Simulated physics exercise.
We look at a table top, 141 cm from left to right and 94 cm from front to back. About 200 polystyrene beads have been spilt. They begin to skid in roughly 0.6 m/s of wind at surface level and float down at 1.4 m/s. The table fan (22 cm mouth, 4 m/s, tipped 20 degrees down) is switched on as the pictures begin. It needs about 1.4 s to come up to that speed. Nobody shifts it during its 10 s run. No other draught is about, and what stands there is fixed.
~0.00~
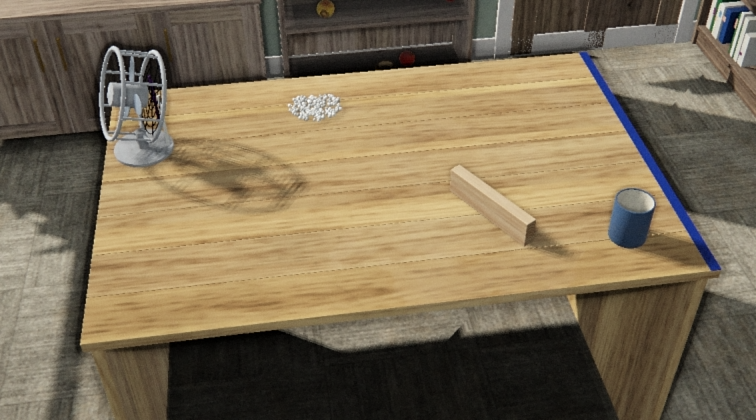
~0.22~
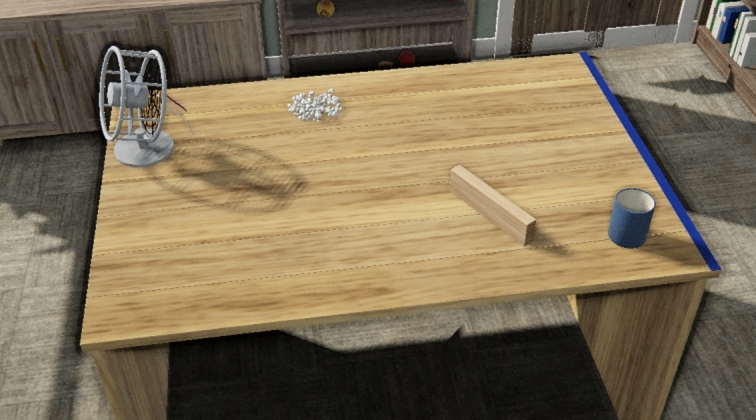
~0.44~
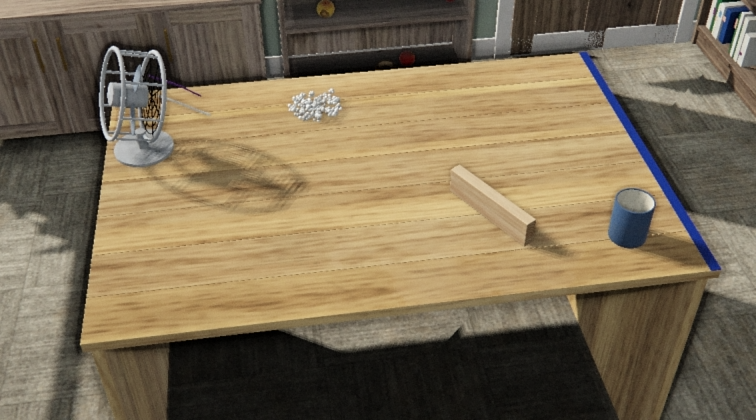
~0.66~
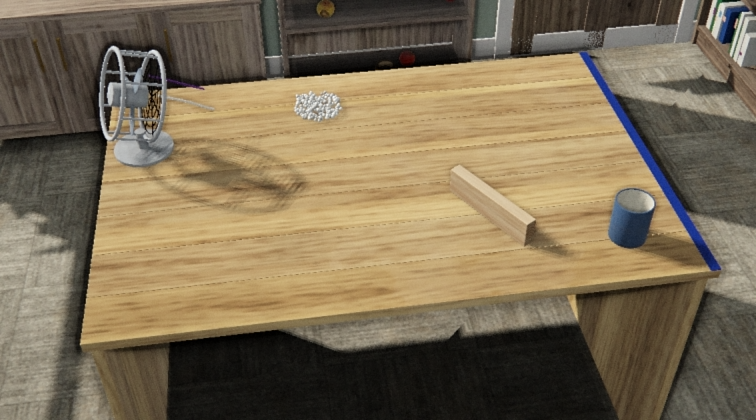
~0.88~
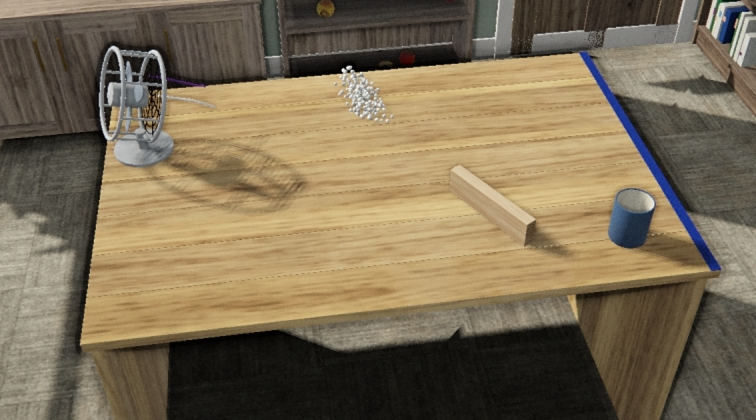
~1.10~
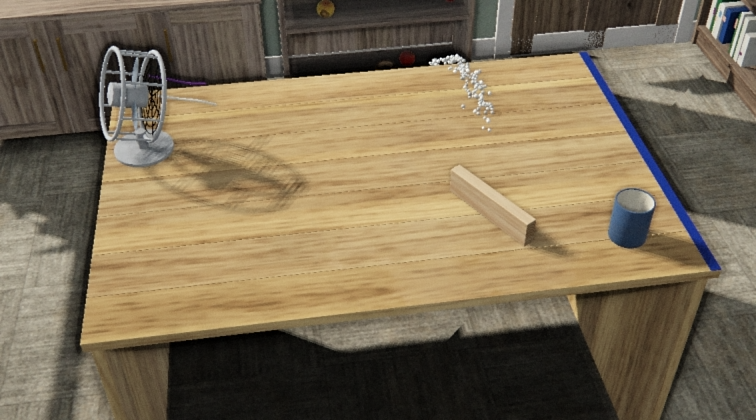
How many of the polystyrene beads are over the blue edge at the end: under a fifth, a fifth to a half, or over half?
Of the polystyrene beads, from a fifth to a half end over the blue edge.
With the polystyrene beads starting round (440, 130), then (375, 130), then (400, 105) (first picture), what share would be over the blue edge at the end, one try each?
In turn about 100 %, 100 %, 80 %.
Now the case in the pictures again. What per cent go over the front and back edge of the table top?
Roughly 0 % front, 70 % back.
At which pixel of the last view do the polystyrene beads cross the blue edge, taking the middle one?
At about (608, 86).
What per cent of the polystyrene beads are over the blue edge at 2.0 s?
Near 30 %.
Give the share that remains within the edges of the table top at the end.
About 0 %.
After 2.0 s, 0 % are on the move or not yet settled, 34 % are over the blue edge.
After 3.2 s, 0 % are on the move or not yet settled, 34 % are over the blue edge.
After 5.5 s, 0 % are on the move or not yet settled, 34 % are over the blue edge.
After 10.0 s, at the end, 34 % are over the blue edge.
